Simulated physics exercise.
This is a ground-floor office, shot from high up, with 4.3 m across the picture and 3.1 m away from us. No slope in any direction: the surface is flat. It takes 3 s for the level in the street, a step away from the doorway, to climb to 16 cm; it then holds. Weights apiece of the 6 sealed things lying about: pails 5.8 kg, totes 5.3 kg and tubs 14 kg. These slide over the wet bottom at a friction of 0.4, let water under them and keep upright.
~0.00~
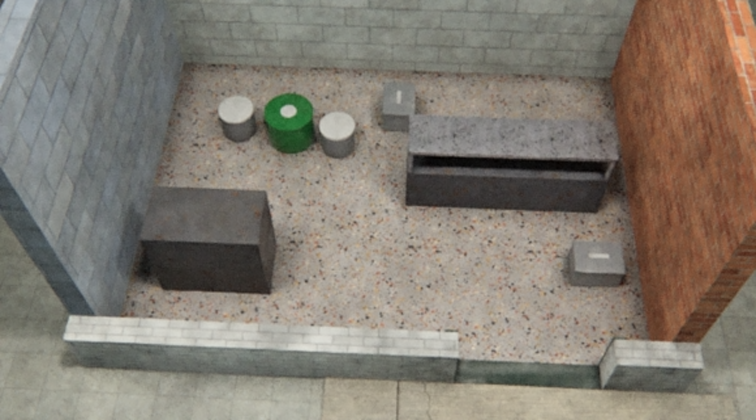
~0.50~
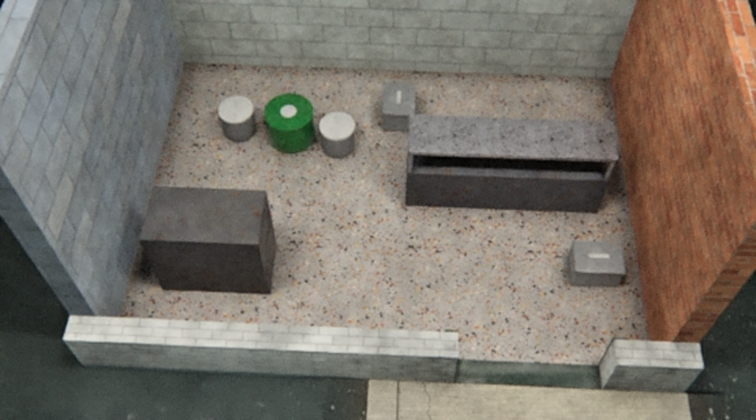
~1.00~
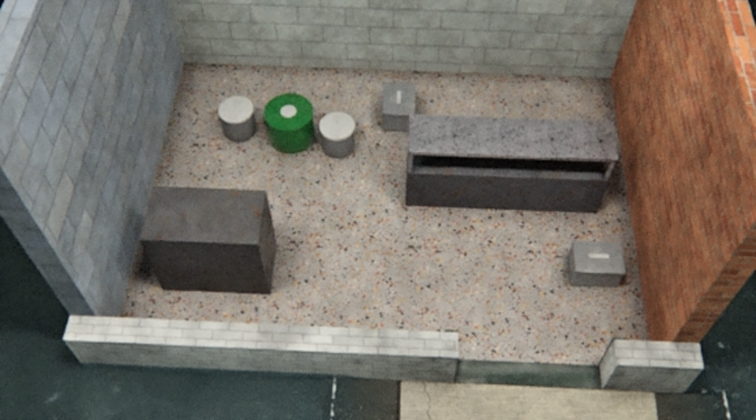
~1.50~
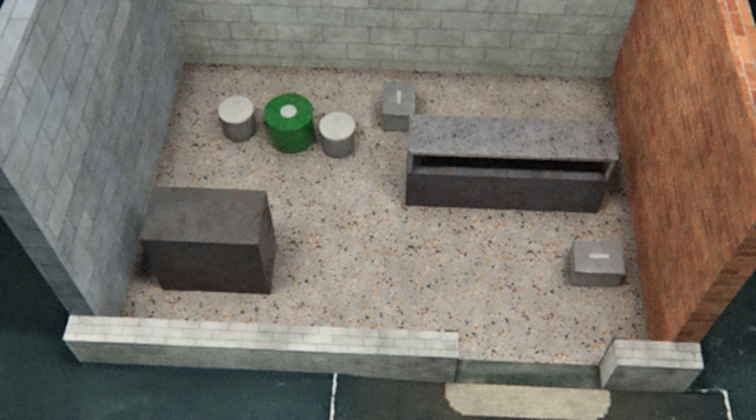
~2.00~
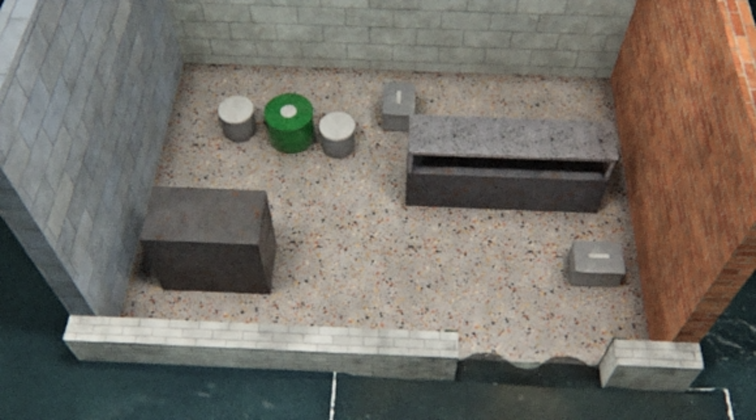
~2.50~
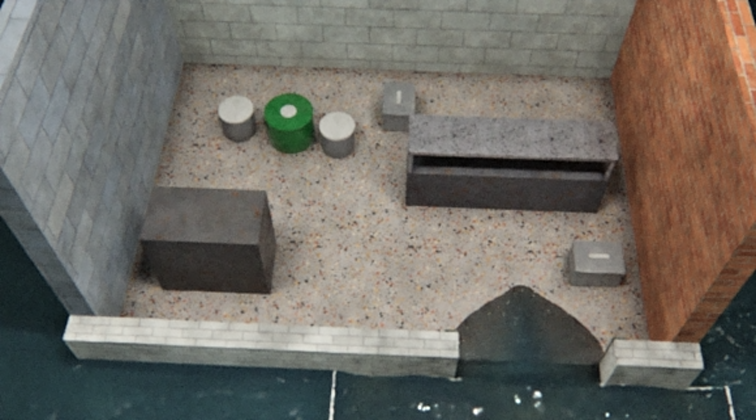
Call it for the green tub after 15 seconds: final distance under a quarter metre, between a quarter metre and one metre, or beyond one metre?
Under a quarter metre.
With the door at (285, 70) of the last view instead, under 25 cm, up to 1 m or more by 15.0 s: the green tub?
Then the green tub would have gone a long way.
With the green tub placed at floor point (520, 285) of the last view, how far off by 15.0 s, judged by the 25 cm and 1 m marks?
In that run it wanders far off.
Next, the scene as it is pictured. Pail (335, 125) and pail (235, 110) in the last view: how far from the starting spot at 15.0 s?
0 cm, 120 cm.
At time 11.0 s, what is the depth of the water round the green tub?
Roughly 5 cm.
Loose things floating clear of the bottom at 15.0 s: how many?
At that instant the tally stands at 3.
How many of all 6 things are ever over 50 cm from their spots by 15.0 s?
3.
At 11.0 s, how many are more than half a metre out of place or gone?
By that time the total stands at 0.
After 3.5 s the green tub is near (289, 112), 0.0 m from its start, aground; 0 afloat.
After 6.8 s the green tub is near (289, 112), 0.0 m from its start, aground; 1 afloat.
After 11.0 s the green tub is near (289, 112), 0.0 m from its start, aground; 2 afloat.
After 15.0 s the green tub is near (289, 112), 0.0 m from its start, aground; 3 afloat.
